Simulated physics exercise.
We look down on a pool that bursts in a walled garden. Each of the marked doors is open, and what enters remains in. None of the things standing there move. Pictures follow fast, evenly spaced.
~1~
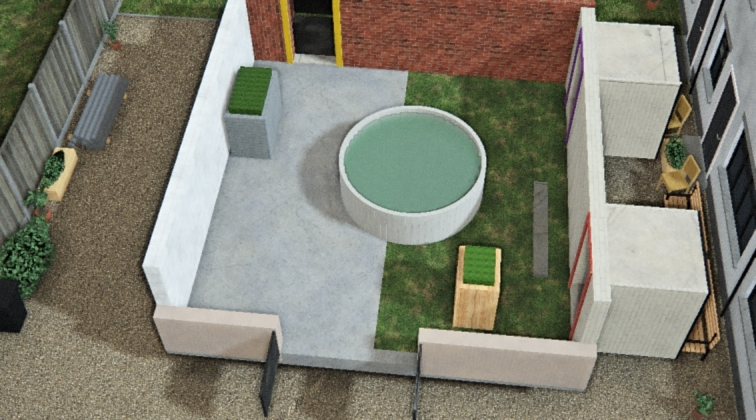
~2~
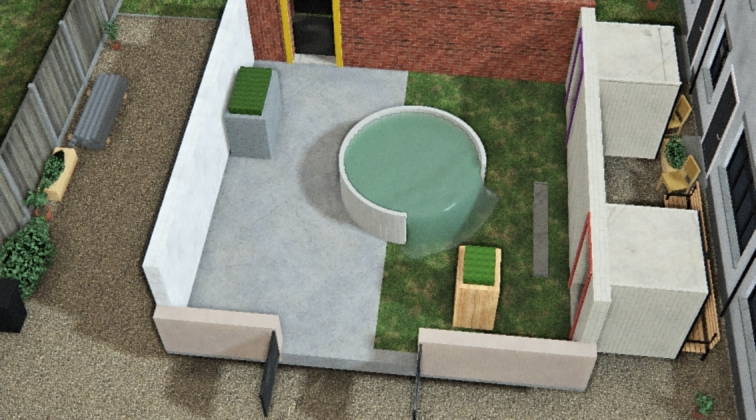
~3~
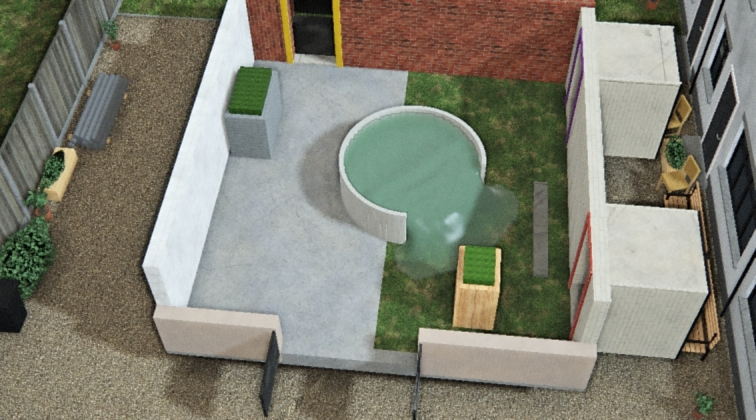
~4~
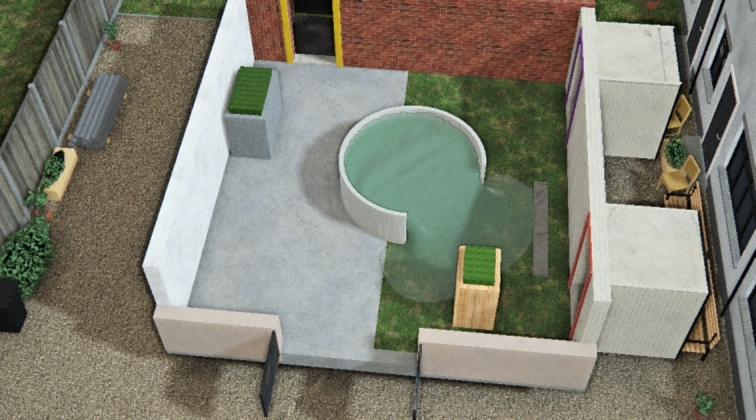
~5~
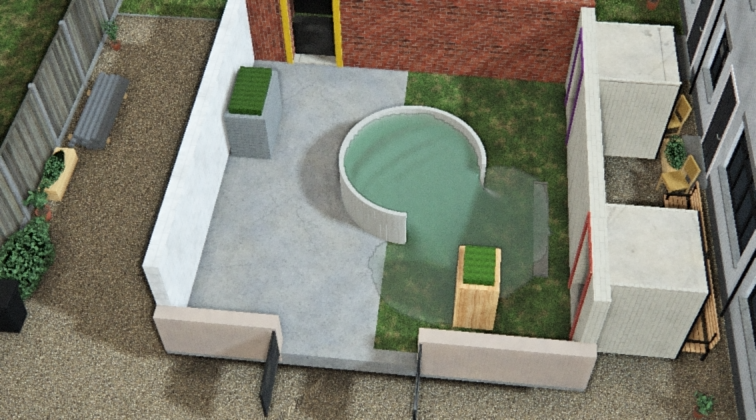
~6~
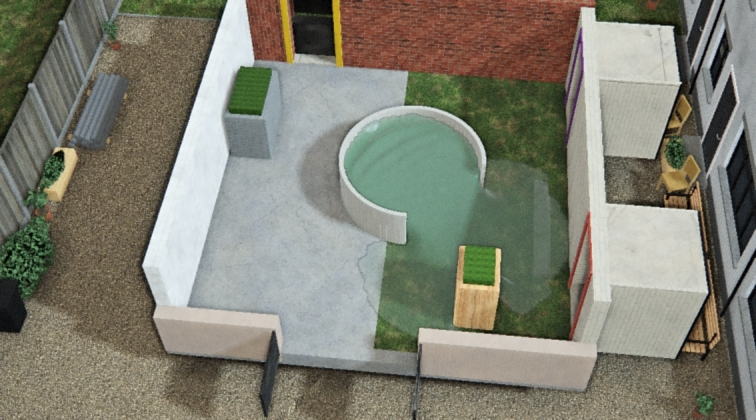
Walled garden with a round pool bursting open at its lower right side, green water spreading across the grass around a wooden planter.
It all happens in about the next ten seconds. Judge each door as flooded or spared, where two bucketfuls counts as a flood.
The red door is flooded, the purple door is spared, the yellow door is spared.
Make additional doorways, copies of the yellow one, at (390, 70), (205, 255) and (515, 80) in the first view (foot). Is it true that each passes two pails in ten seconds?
First falls short, then tops the limit, then tops the limit.
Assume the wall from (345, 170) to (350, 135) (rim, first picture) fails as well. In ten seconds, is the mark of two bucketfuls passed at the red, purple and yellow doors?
Red stays within it, purple stays within it, yellow exceeds the limit.
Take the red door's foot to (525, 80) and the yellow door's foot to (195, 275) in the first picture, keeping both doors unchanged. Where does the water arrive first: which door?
Answer: The purple door.
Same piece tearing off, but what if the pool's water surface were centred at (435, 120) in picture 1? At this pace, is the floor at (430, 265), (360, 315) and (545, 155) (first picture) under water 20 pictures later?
My reading is hit by the flood first, hit by the flood next and hit by the flood last.
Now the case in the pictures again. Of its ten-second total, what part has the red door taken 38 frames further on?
About 100 per cent.
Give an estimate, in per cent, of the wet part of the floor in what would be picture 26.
That's roughly 45 per cent.
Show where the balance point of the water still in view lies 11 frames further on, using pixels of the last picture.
The balance point is around (467, 240).
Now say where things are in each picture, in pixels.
The first frame shows still water in the round tank at (412, 161).
In the second frame, water pours out at (457, 219) and has run to (493, 195).
In the third frame, the front is at (510, 194), out from the gap at (457, 221).
In the fourth frame, water pours out at (457, 223) and has run to (533, 193).
In the fifth frame, water pours out at (457, 223) and has run to (423, 317).
In the sixth frame, water pours out at (457, 223) and has run to a hidden place.
A moment on, water covers 30 % of the floor; the red door under two buckets in, the purple door not reached, the yellow door not reached.
Next, water covers 35 % of the floor; the red door over two buckets in, the purple door not reached, the yellow door not reached.
Then, water covers 45 % of the floor; the red door far over two buckets in, the purple door wet at the sill, nothing in, the yellow door not reached.
Later, water covers 80 % of the floor; the red door far over two buckets in, the purple door wet at the sill, nothing in, the yellow door not reached.
In the end, water covers 95 % of the floor; the red door far over two buckets in, the purple door wet at the sill, nothing in, the yellow door wet at the sill, nothing in.
